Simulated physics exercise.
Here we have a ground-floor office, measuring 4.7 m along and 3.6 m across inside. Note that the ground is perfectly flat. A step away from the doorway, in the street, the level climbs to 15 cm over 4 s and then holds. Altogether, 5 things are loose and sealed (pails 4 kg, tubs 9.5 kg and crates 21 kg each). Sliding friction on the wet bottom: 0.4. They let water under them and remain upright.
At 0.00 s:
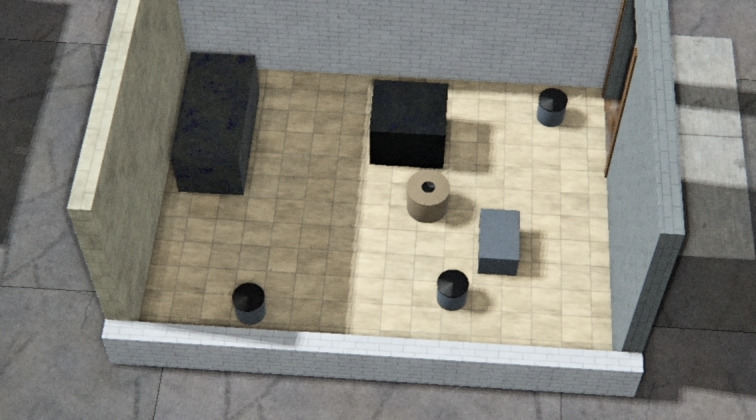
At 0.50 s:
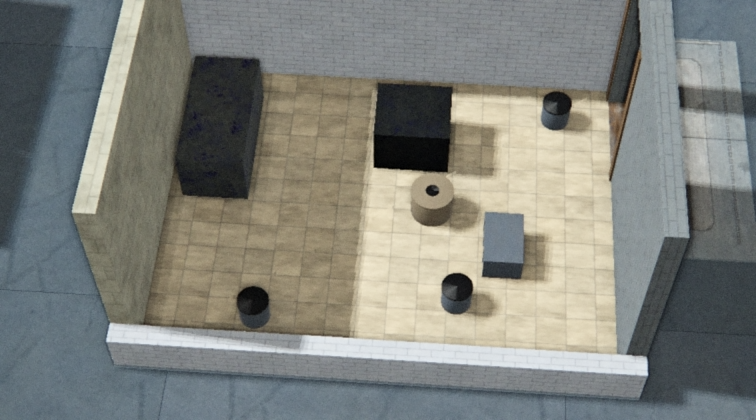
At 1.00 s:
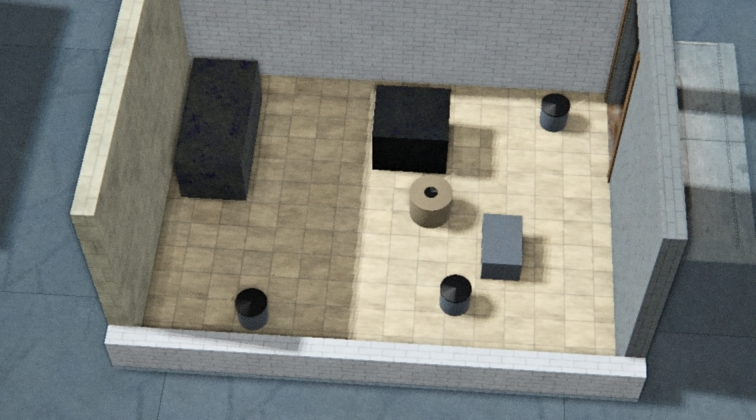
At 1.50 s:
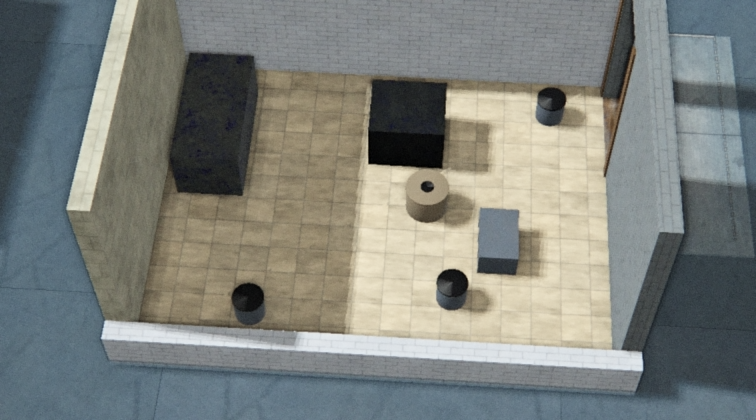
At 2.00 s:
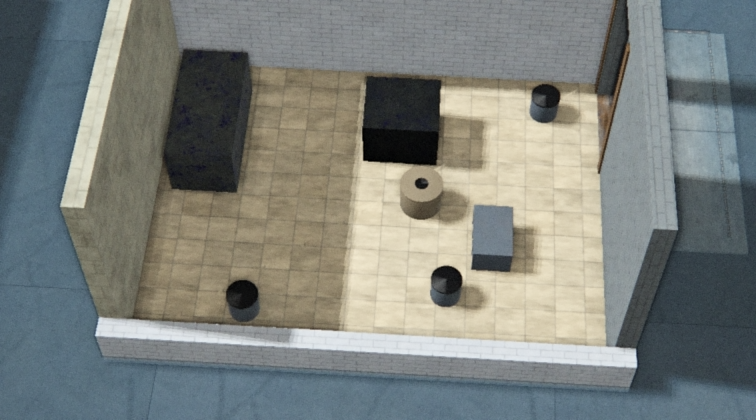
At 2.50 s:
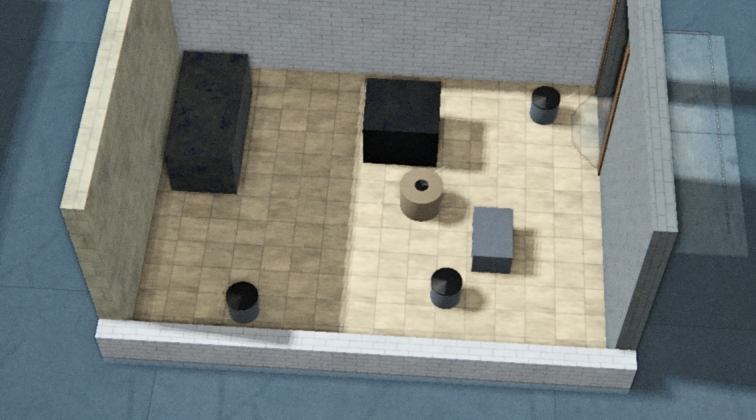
A walled room with a tiled floor, its left part in shade and its right part sunlit, is seen from high above its low front wall, with paved street around it. A long dark block stands at the left, a black box and a tan round object near the middle, a grey box and dark rounded containers nearby. The objects stay still while the view sways slightly, the paving outside turns bluish, and finally a faint patch appears by the right-hand doorway.
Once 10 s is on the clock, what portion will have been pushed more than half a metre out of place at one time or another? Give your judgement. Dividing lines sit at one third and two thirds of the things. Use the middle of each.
The fraction does not reach a third.
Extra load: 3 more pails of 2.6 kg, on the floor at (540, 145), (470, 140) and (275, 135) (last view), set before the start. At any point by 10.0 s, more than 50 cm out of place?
Sequence: Above the line / above the line / above the line.
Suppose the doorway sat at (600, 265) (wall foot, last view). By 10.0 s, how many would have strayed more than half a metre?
The answer would then be 0.
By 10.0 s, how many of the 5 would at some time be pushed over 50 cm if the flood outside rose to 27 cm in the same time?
Then the count would be 4.
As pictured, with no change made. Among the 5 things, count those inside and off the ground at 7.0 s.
0.
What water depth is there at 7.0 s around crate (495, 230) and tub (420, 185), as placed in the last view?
3 and 3 cm.
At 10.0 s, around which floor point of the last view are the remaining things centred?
Around (373, 251).
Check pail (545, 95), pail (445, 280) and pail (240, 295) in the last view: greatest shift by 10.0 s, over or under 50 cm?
Same order as the question: Greater, smaller, smaller.
After 3.5 s 0 of 5 are over 50 cm from their spots; 0 afloat.
After 4.5 s 1 of 5 are over 50 cm from their spots; 0 afloat.
After 7.0 s 1 of 5 are over 50 cm from their spots; 0 afloat.
After 10.0 s 1 of 5 are over 50 cm from their spots, and 1 have been at some point; 0 afloat.
